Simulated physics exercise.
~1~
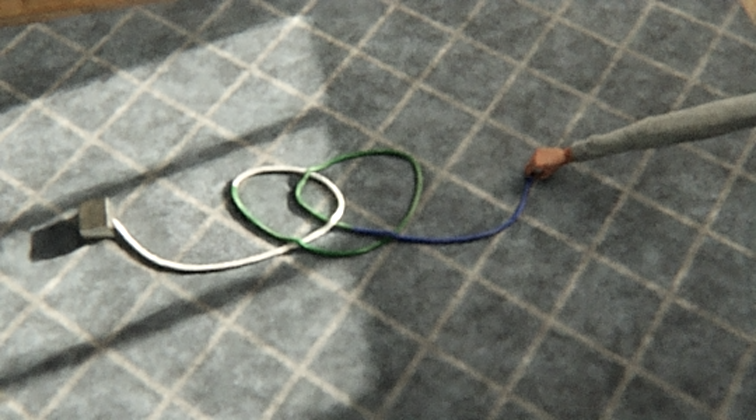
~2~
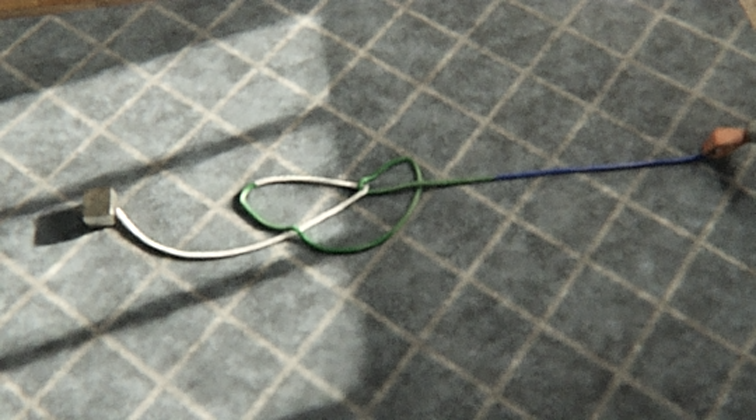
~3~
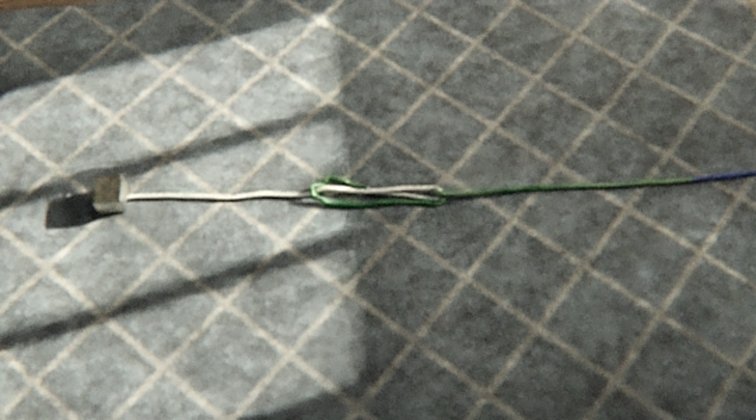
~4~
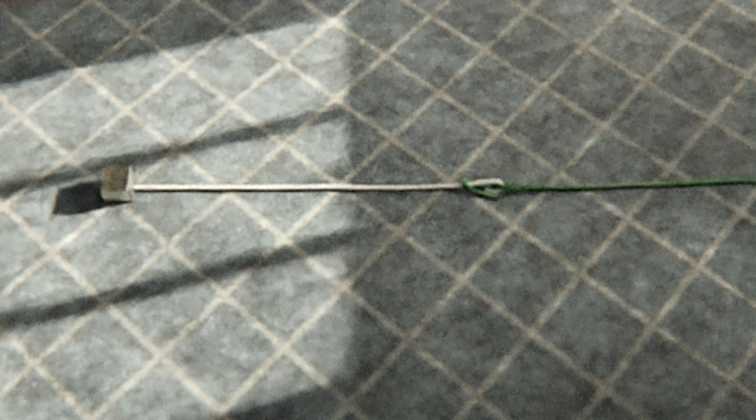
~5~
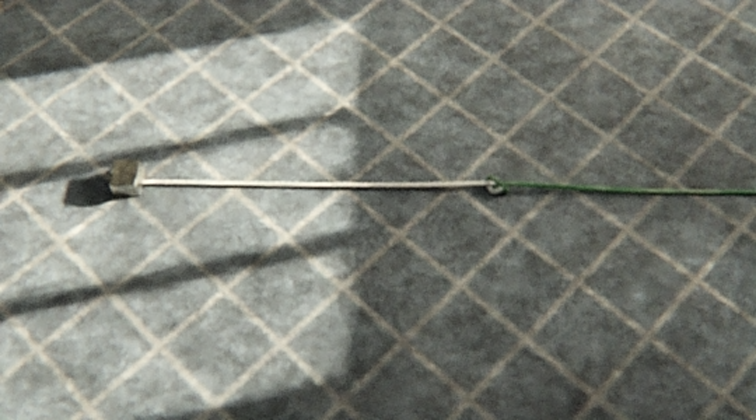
A looped rope is pulled right by a hand until it tightens into a small knot.
